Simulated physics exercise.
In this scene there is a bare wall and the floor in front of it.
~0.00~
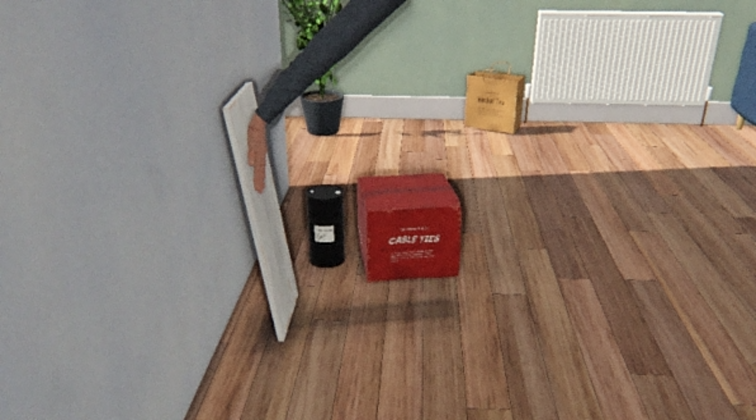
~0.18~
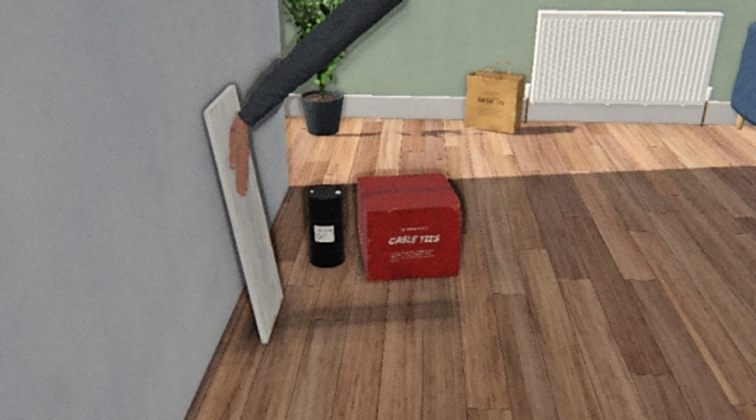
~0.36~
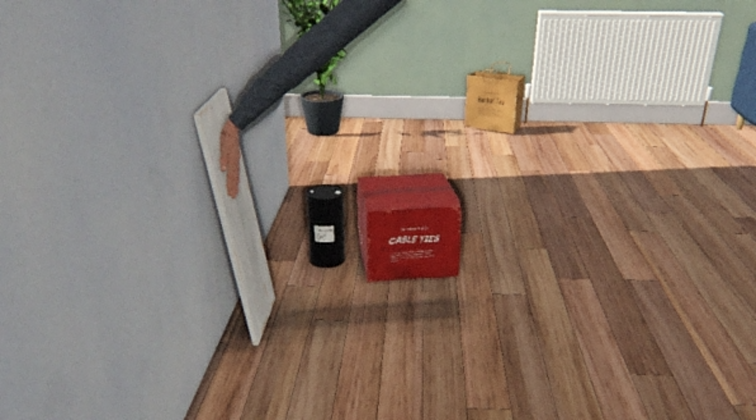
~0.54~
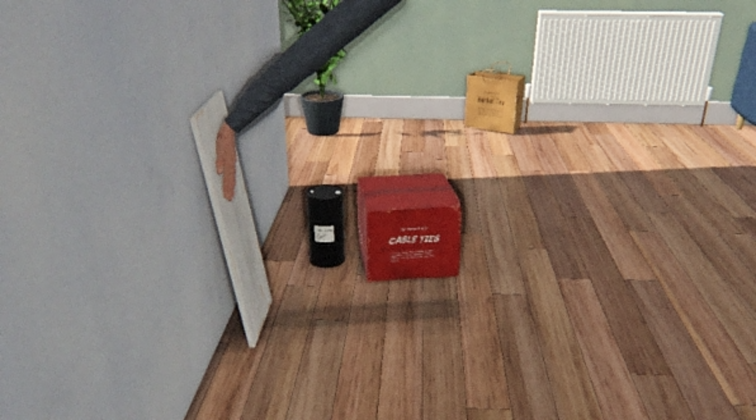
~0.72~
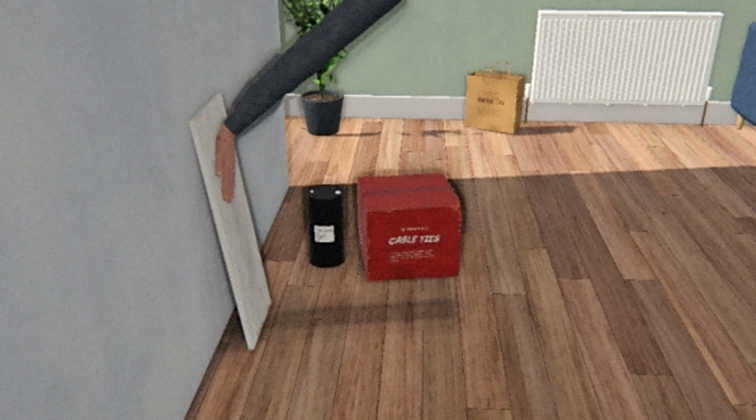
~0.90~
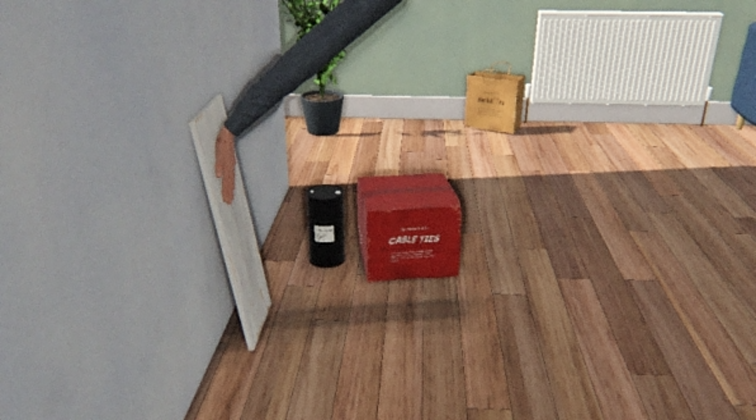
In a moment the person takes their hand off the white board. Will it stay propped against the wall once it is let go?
Yes, most likely it stays fixed.
After 1.30 s, nothing has stirred.
After 1.80 s, white board resting near (235, 225).
At rest (2.2 s), all 3 in place. Seen from the same camera at the end, white board near (235, 225). The board holds.
